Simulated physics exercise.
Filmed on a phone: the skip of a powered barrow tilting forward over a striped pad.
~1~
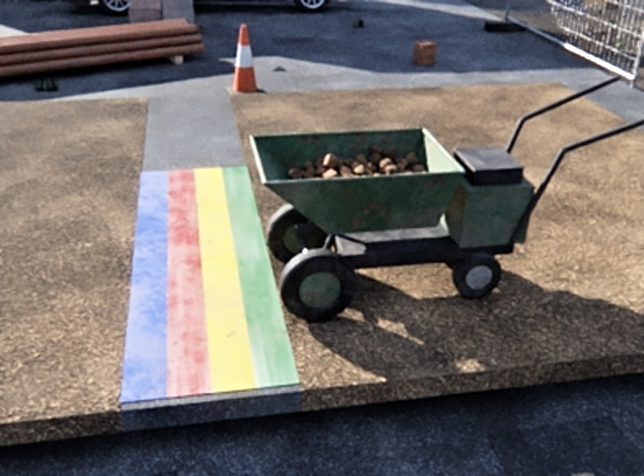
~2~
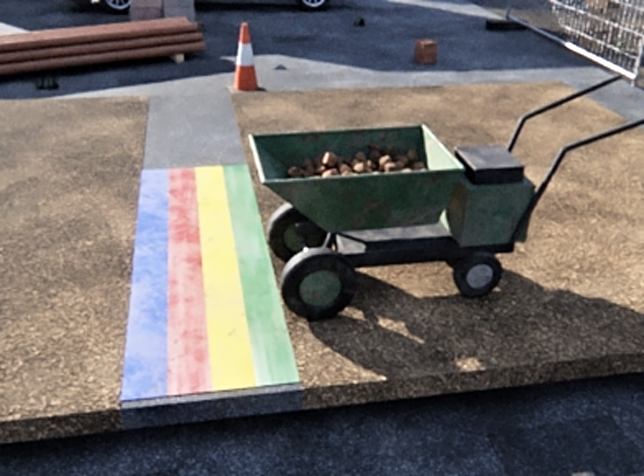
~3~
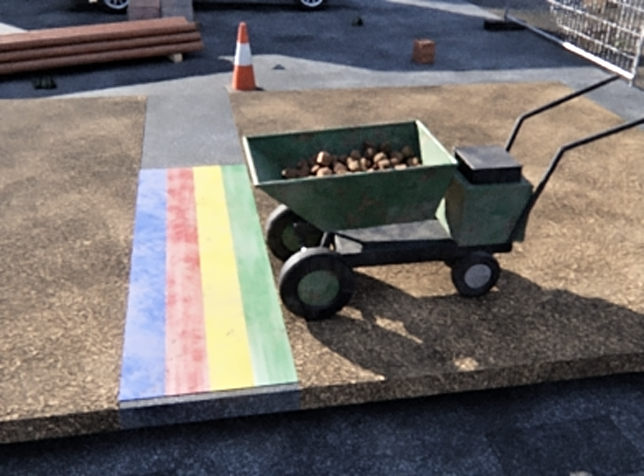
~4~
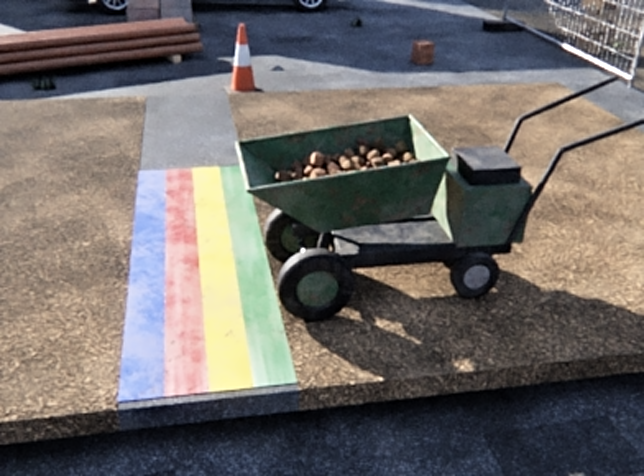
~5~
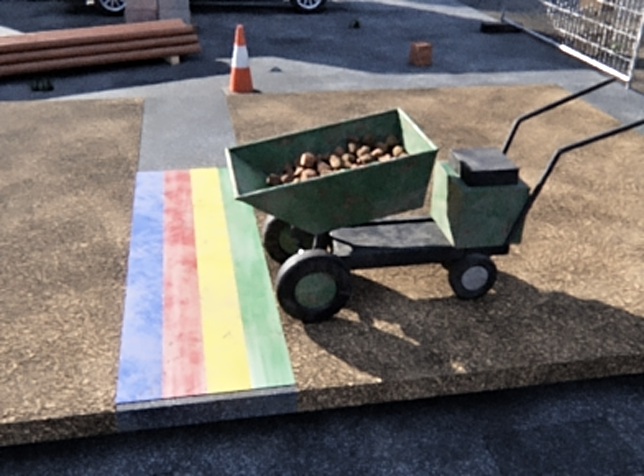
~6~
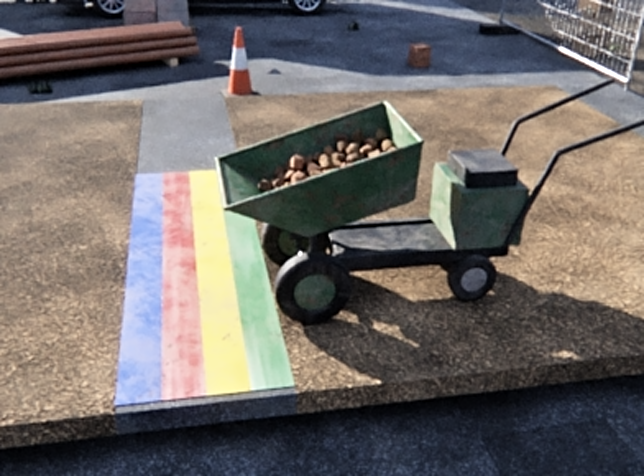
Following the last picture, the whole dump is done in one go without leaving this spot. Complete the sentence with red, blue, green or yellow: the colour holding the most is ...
The colour holding the most is blue.
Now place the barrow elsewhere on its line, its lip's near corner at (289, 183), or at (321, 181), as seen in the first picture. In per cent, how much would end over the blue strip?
30 per cent, then 20 per cent.
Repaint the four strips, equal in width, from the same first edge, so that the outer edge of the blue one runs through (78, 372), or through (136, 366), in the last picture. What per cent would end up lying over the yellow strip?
The first painting gives around 0 per cent, the second around 0 per cent.
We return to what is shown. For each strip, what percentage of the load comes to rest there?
So the green strip ends with 0 %, the yellow strip with 0 %, the red strip with 15 % and the blue strip with 35 %.
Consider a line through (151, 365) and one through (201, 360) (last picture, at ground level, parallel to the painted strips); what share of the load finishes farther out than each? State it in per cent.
70 and 90 in a hundred.
Shortly afterwards, skip tipped steeply; the whole lot in the skip.
Next, skip tipped right over; the bulk in the skip; a little over the red strip; a little over the blue strip; only a few falling.
Some moments later, skip tipped right over; a little in the skip; a little over the red strip; near a third over the blue strip; near a third off the paint.
In the end, skip tipped right over; a little in the skip; none at all over the green strip; none at all over the yellow strip; a little over the red strip; near a third over the blue strip; near a third off the paint.
